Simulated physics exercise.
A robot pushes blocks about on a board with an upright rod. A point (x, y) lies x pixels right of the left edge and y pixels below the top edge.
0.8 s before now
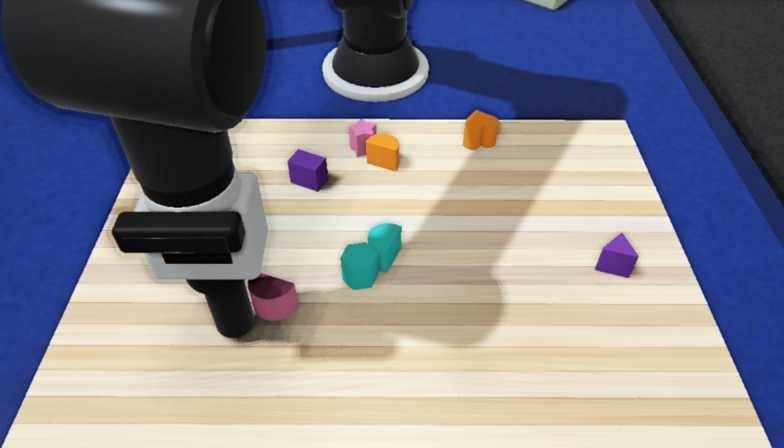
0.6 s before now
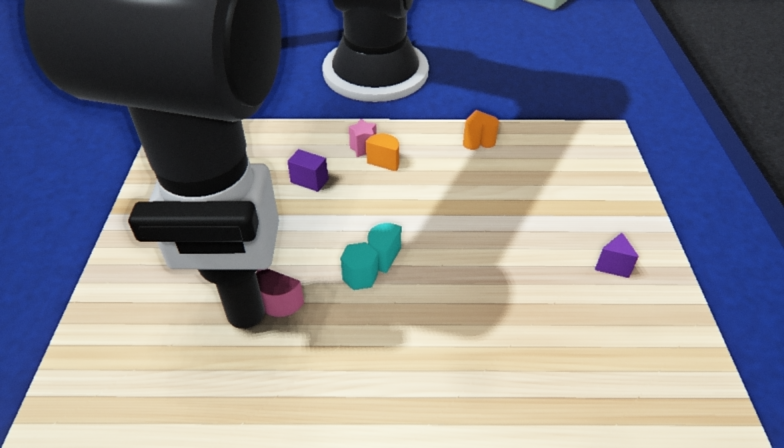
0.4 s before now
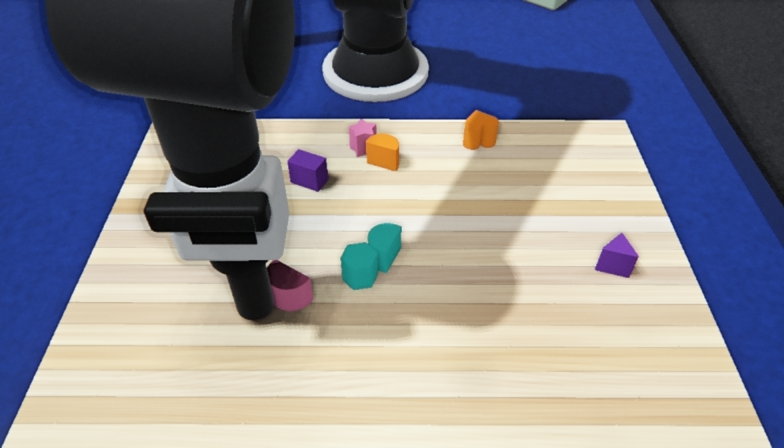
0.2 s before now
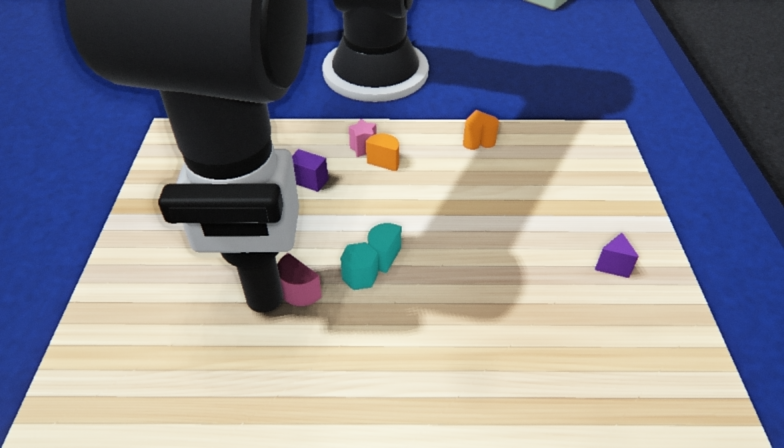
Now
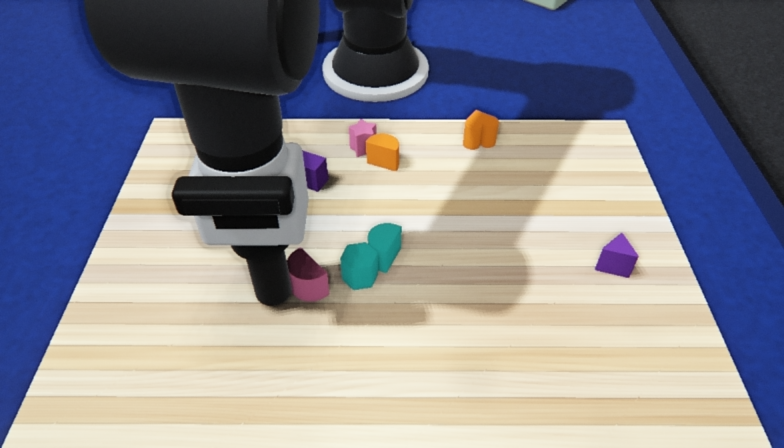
On a pale wooden board over a blue surface, a black robot arm holds its upright rod against the left side of a pink half-round block. The rod pushes the block gradually right and slightly away from the viewer, narrowing the gap to two turquoise blocks, which stay still.
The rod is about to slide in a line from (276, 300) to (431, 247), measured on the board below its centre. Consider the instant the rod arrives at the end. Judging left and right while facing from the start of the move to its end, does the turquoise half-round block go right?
I expect not.
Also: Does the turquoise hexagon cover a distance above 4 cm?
Going by the path, yes.
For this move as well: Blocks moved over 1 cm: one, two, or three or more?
At least three of them.
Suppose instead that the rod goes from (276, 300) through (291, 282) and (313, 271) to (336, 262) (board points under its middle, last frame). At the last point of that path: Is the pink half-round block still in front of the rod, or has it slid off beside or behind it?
Still in front.
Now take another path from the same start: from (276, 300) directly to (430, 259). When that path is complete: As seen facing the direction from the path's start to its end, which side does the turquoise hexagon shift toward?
It moves off to the right.
What follows on the original path. One third of the way, rod (331, 274); pink half-round block (364, 255), turned 40° clockwise; turquoise hexagon (393, 258), turned 20° anticlockwise; turquoise half-round block (393, 230), turned 35° anticlockwise.
Two thirds of the way, rod (383, 256); pink half-round block (417, 246), turned 80° clockwise; turquoise hexagon (439, 262), turned 20° clockwise; turquoise half-round block (411, 222), turned 95° anticlockwise.
At the end, rod (432, 239); pink half-round block (460, 243), turned 135° clockwise; turquoise hexagon (453, 266), turned 55° clockwise; turquoise half-round block (438, 202), turned 150° anticlockwise.
